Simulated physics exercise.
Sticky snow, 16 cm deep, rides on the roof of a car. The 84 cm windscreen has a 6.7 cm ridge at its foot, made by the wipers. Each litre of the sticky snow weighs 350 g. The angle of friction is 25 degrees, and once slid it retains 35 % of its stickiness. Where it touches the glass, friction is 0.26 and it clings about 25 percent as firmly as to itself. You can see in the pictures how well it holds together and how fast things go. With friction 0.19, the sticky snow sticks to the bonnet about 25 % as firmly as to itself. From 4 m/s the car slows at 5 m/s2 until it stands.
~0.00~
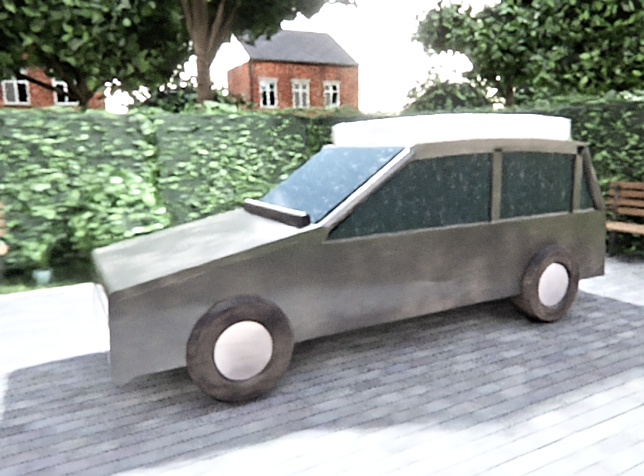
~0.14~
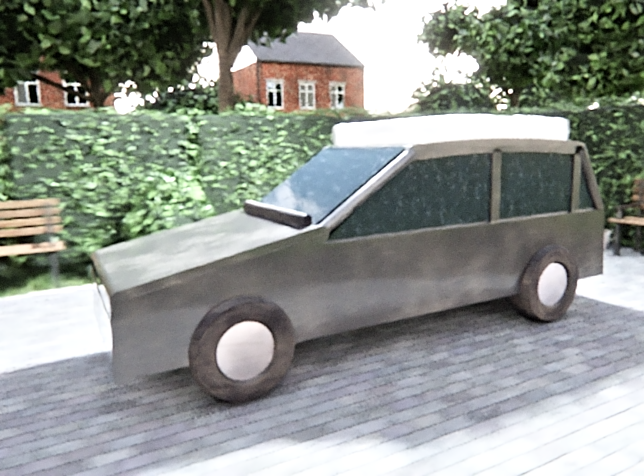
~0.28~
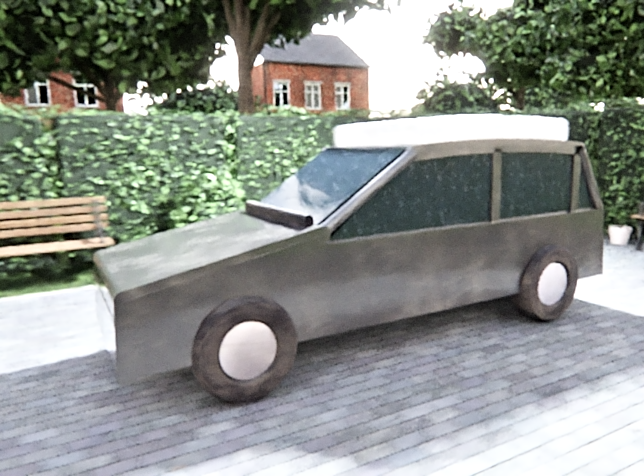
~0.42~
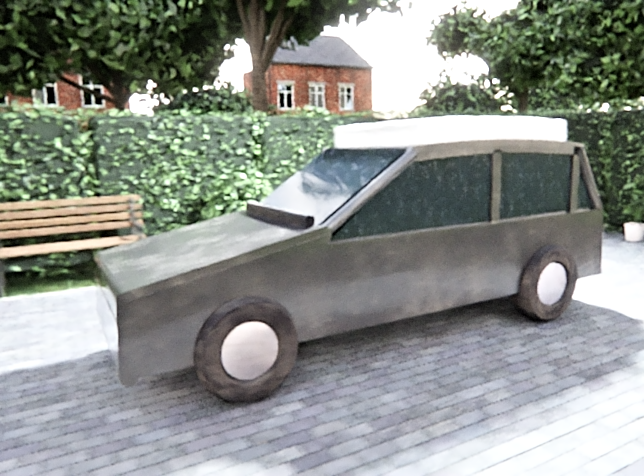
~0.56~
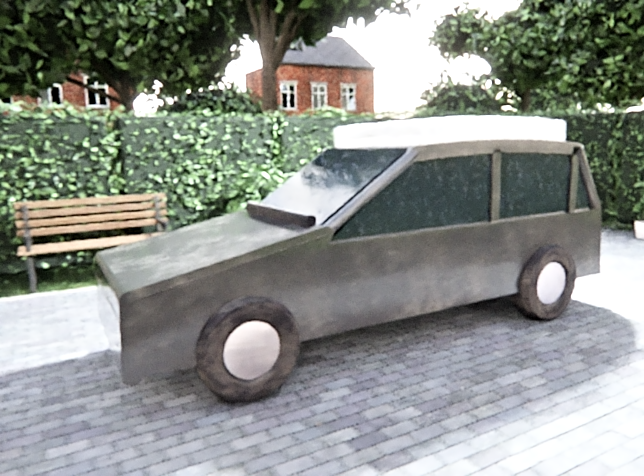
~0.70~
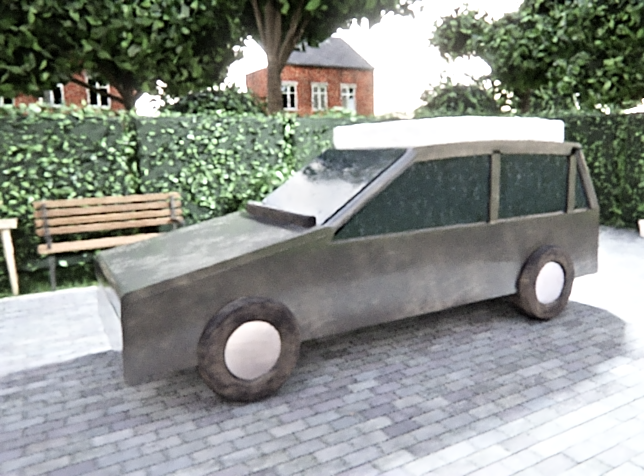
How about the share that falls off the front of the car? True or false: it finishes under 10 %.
True.
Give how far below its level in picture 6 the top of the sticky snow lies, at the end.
About 0 cm.
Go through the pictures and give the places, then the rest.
The first picture shows front end of the sticky snow at (420, 120).
The second picture shows front end of the sticky snow at (420, 124).
The third picture shows front end of the sticky snow at (421, 131).
The fourth picture shows front end of the sticky snow at (421, 132), its middle shifted 5 mm.
The fifth picture shows front end of the sticky snow at (421, 132), its middle shifted 5 mm.
The sixth picture shows front end of the sticky snow at (421, 133), its middle shifted 6 mm.
By 1.05 s, all of the snow is on the roof, none on the glass, none on the bonnet and none has gone off the nose.
By 1.47 s, all of the snow is on the roof, none on the glass, none on the bonnet and none has gone off the nose.
By 1.88 s, all of the snow is on the roof, none on the glass, none on the bonnet and none has gone off the nose.
By 2.30 s, all of the snow is on the roof, none on the glass, none on the bonnet and none has gone off the nose.
By 2.40 s, at the end, all of the snow is on the roof, none on the glass, none on the bonnet and none has gone off the nose.
